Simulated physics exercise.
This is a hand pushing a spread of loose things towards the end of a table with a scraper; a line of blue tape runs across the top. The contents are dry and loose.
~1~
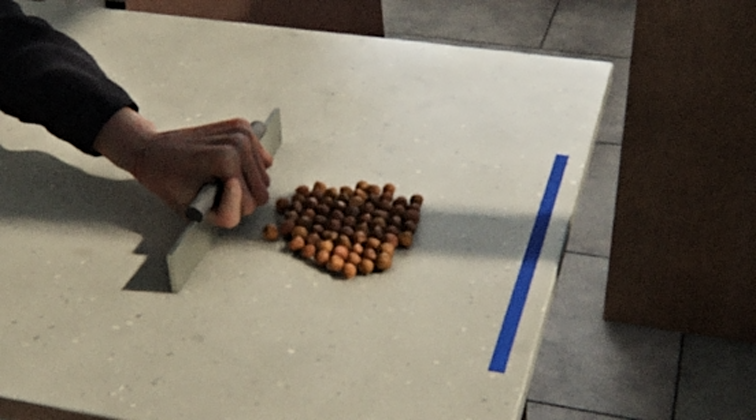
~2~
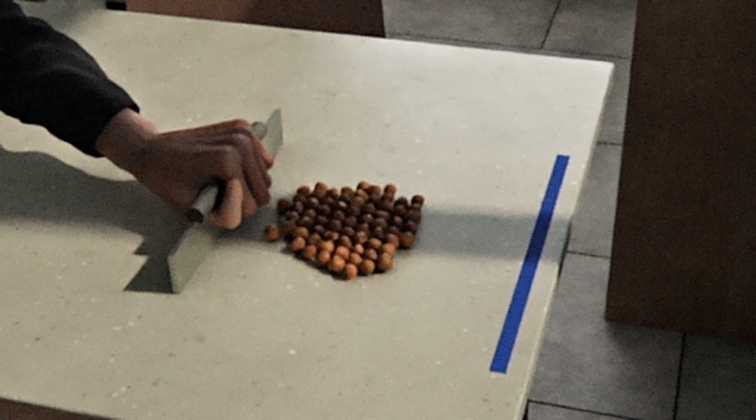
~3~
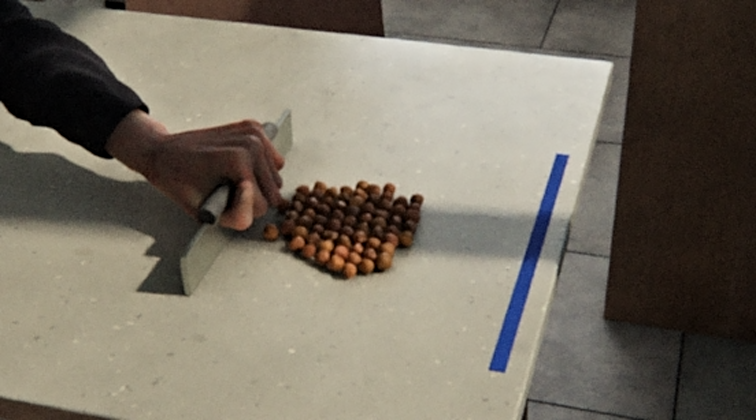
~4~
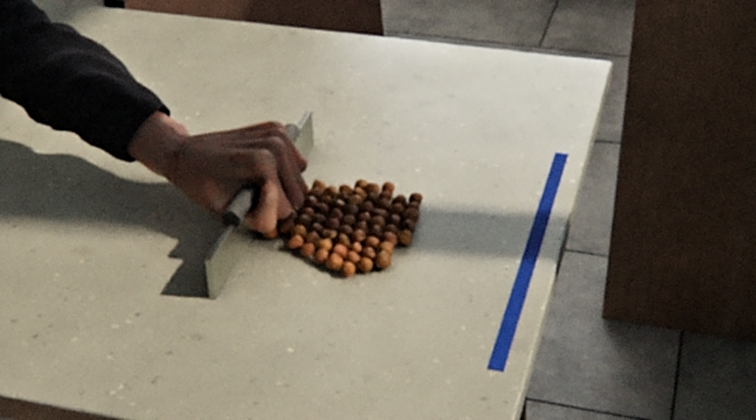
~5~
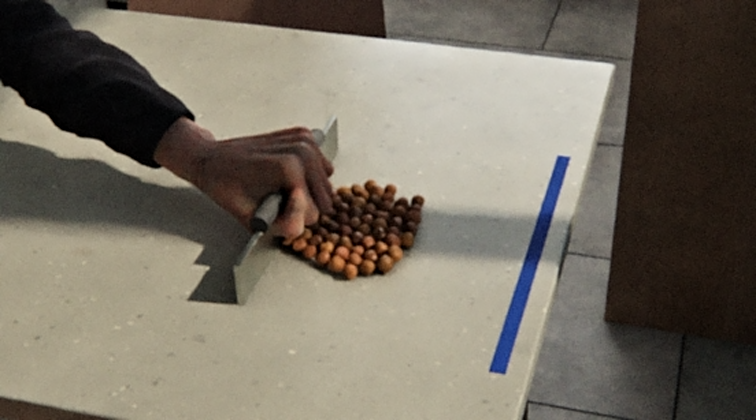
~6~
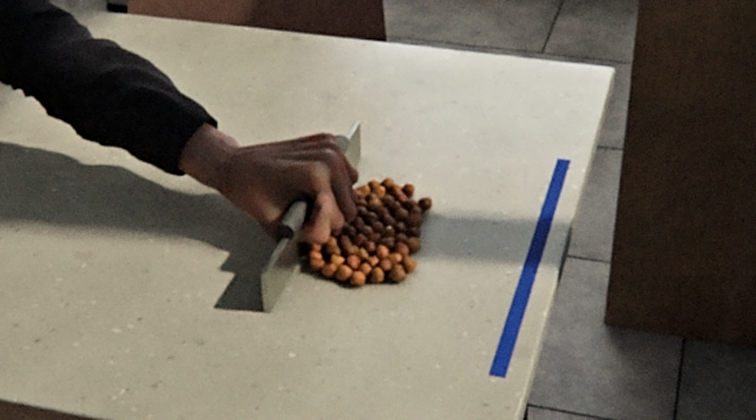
A hand slides a scraper right across a table and pushes a cluster of hazelnuts slightly.
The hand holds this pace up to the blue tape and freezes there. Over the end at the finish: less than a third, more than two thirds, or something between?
It pushes more than two thirds off the end.
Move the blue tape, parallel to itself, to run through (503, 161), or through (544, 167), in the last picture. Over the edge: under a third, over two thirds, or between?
One: Below one third. Two: Between a third and two thirds.
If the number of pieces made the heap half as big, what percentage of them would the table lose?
It comes to 80 per cent or so.
Soon after the last picture, scraper still moving, near (430, 207); heap all on the table, its front near (502, 270).
A little later, scraper stopped at the blue tape; heap about half over the edge.
Later still, scraper stopped at the blue tape; heap most over the edge.
At rest, scraper stopped at the blue tape; heap most over the edge.
